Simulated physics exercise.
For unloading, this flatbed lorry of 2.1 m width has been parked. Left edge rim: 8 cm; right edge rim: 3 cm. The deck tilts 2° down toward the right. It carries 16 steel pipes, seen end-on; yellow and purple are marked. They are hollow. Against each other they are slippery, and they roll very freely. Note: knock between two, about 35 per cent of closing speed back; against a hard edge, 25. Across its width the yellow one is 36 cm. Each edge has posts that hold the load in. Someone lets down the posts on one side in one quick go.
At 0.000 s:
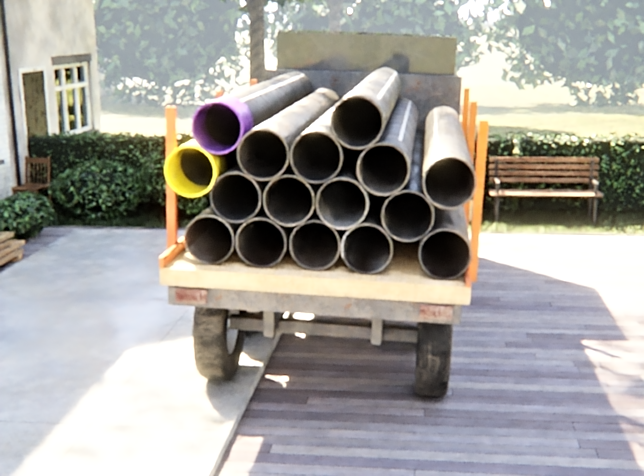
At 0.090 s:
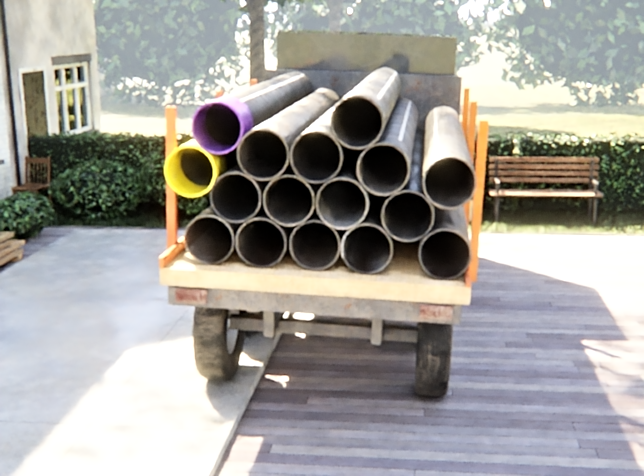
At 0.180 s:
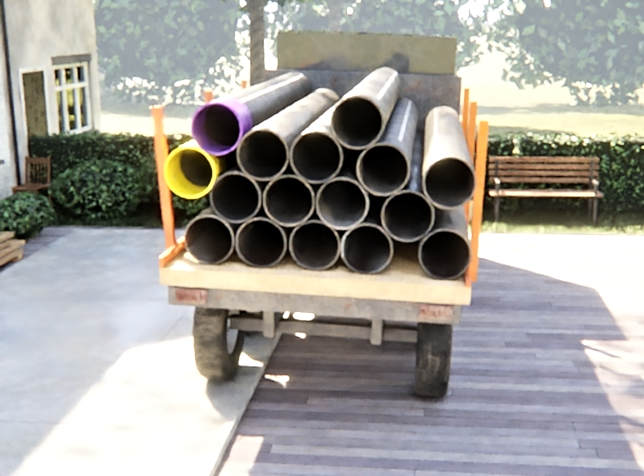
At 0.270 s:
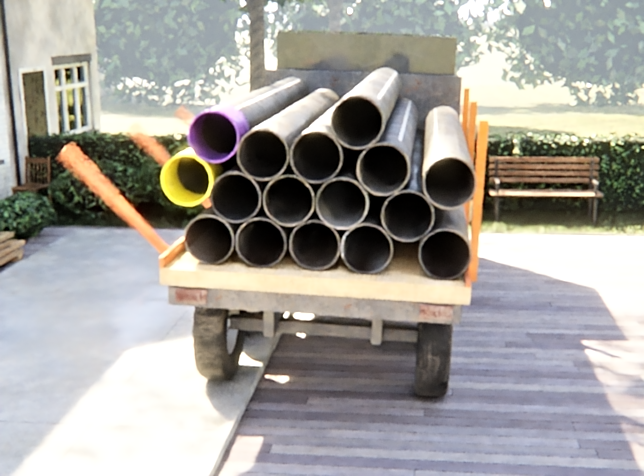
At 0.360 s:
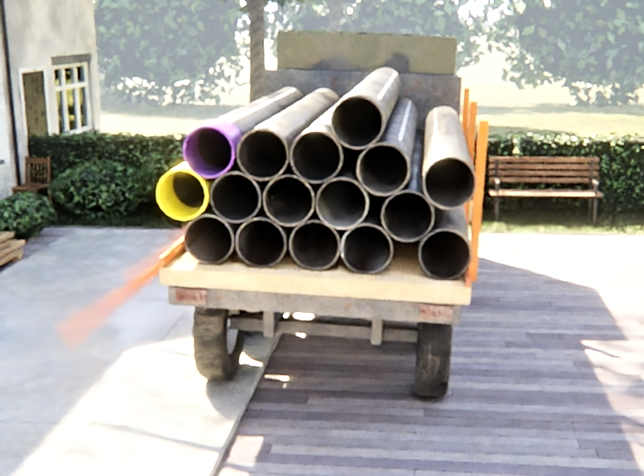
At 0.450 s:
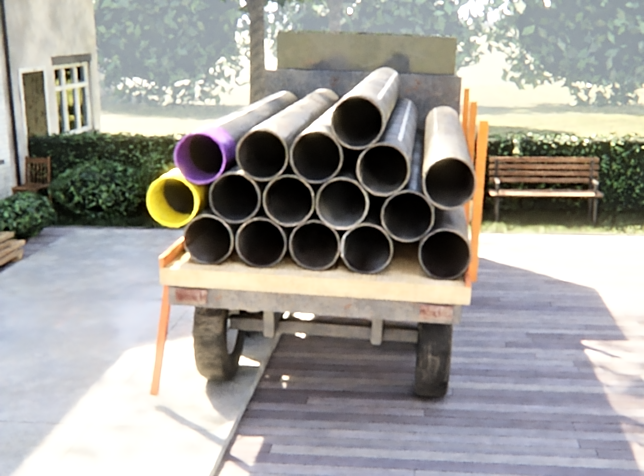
The clip opens on a flatbed lorry stacked with hollow steel pipes, seen end-on between upright orange posts. The left posts lean outward, then swing down past the deck until they hang below its edge. Meanwhile, the yellow and purple pipes on the left shift slightly outward and down.
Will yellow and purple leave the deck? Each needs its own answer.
Note: Yellow comes off. Purple comes off.
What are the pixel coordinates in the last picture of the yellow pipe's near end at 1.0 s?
Roughly at (86, 384) in the last picture.
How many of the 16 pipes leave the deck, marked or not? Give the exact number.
The number is 2.
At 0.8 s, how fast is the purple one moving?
Speed: Around 2.0 m/s.
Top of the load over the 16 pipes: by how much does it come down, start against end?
Some 5 centimetres.
Then, 0.8 s in, yellow is dropping off the left side; purple is dropping off the left side; 2 gone from the deck.
Then, 1.0 s in, yellow is on the ground to the left; purple is dropping off the left side; 2 gone from the deck.
In the end (3.2 s), yellow is on the ground to the left; purple is down on the left; 2 gone from the deck.
